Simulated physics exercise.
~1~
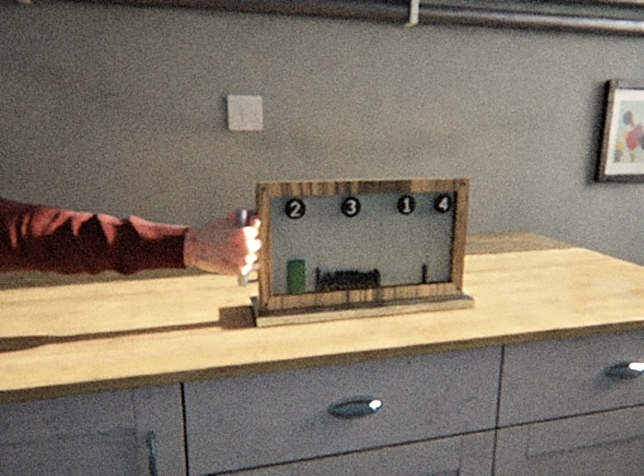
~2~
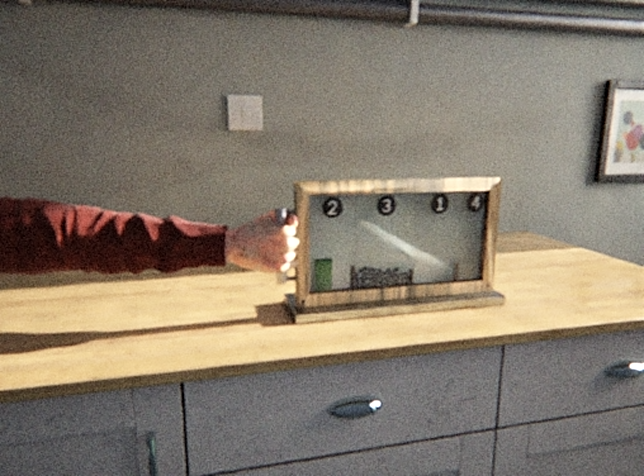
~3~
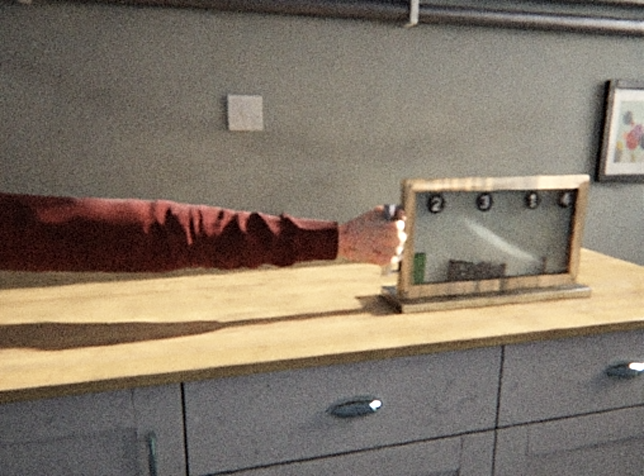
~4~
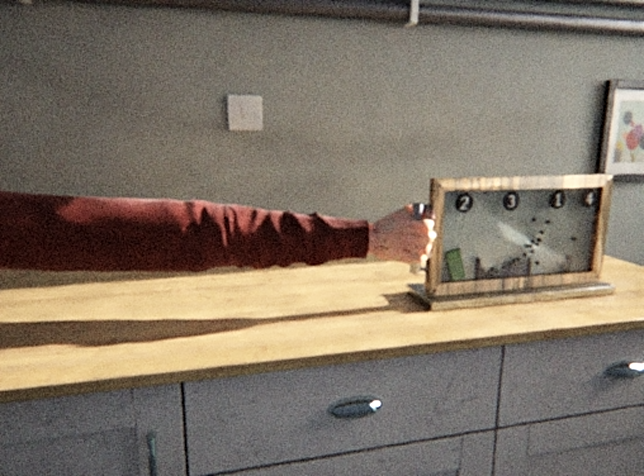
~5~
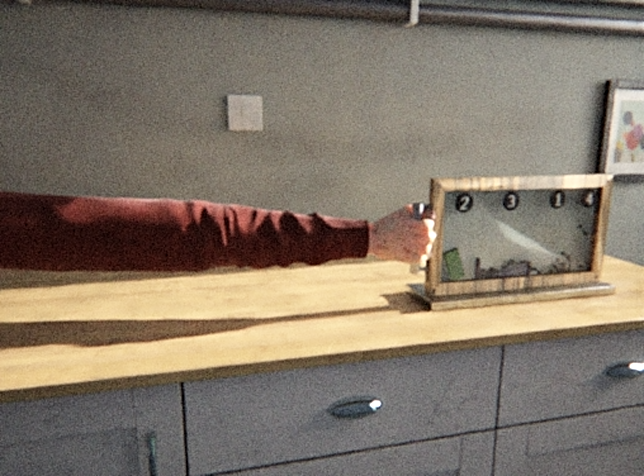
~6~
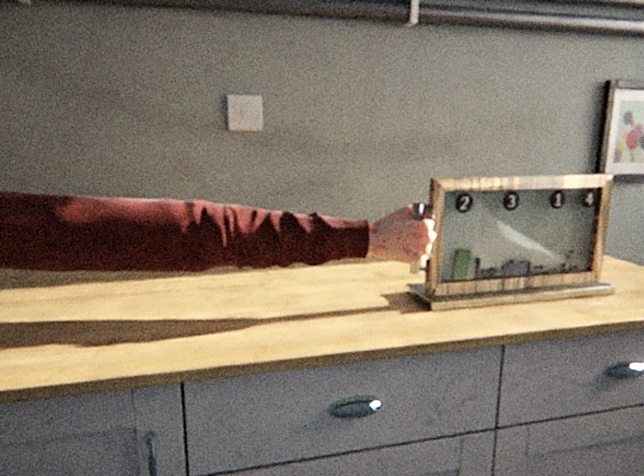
We see a hand push a wooden-framed, clear-fronted box rightward along a counter and stop; the black beads inside scatter up to the right and the green block leans, then the beads settle low, spread toward the right, and the block stands upright at the left.
